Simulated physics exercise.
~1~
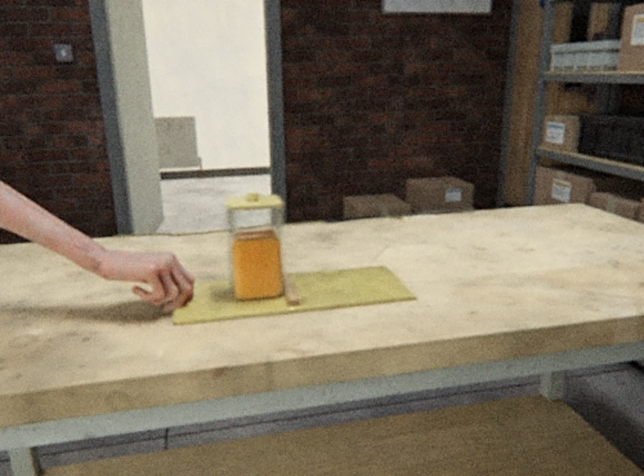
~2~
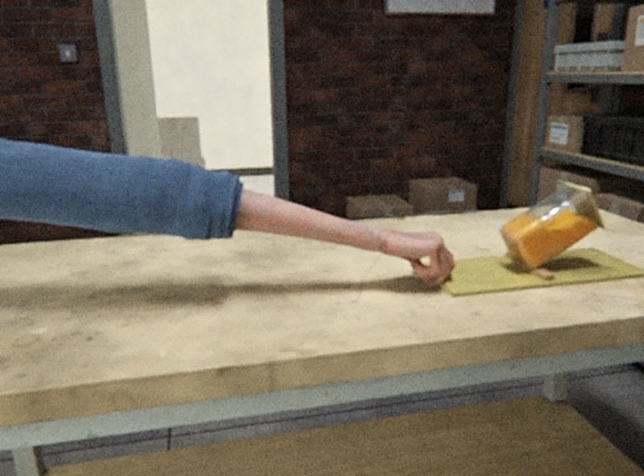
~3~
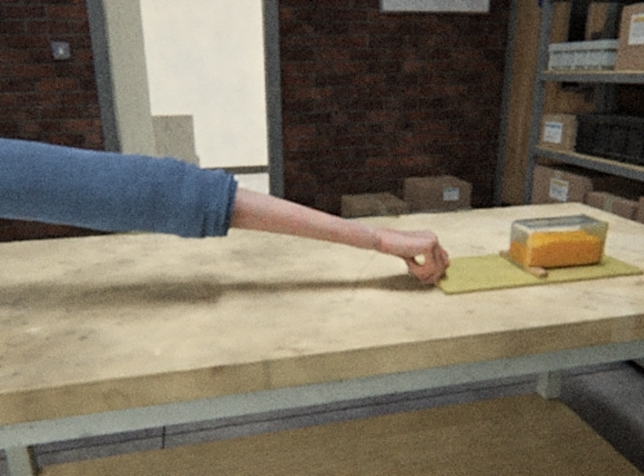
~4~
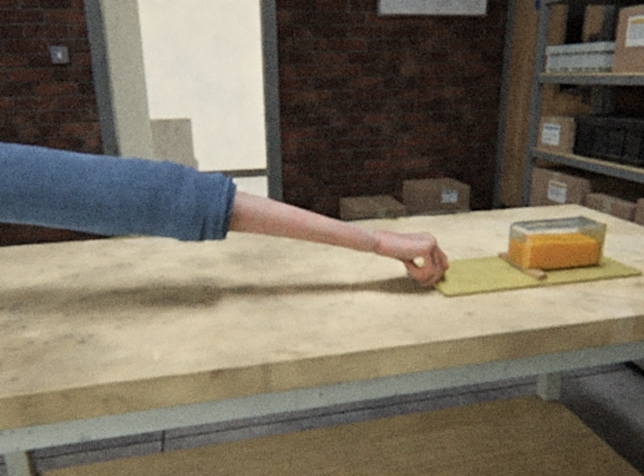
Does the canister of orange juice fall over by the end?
Yes, it tips over to the right and ends up lying on its side on the board.
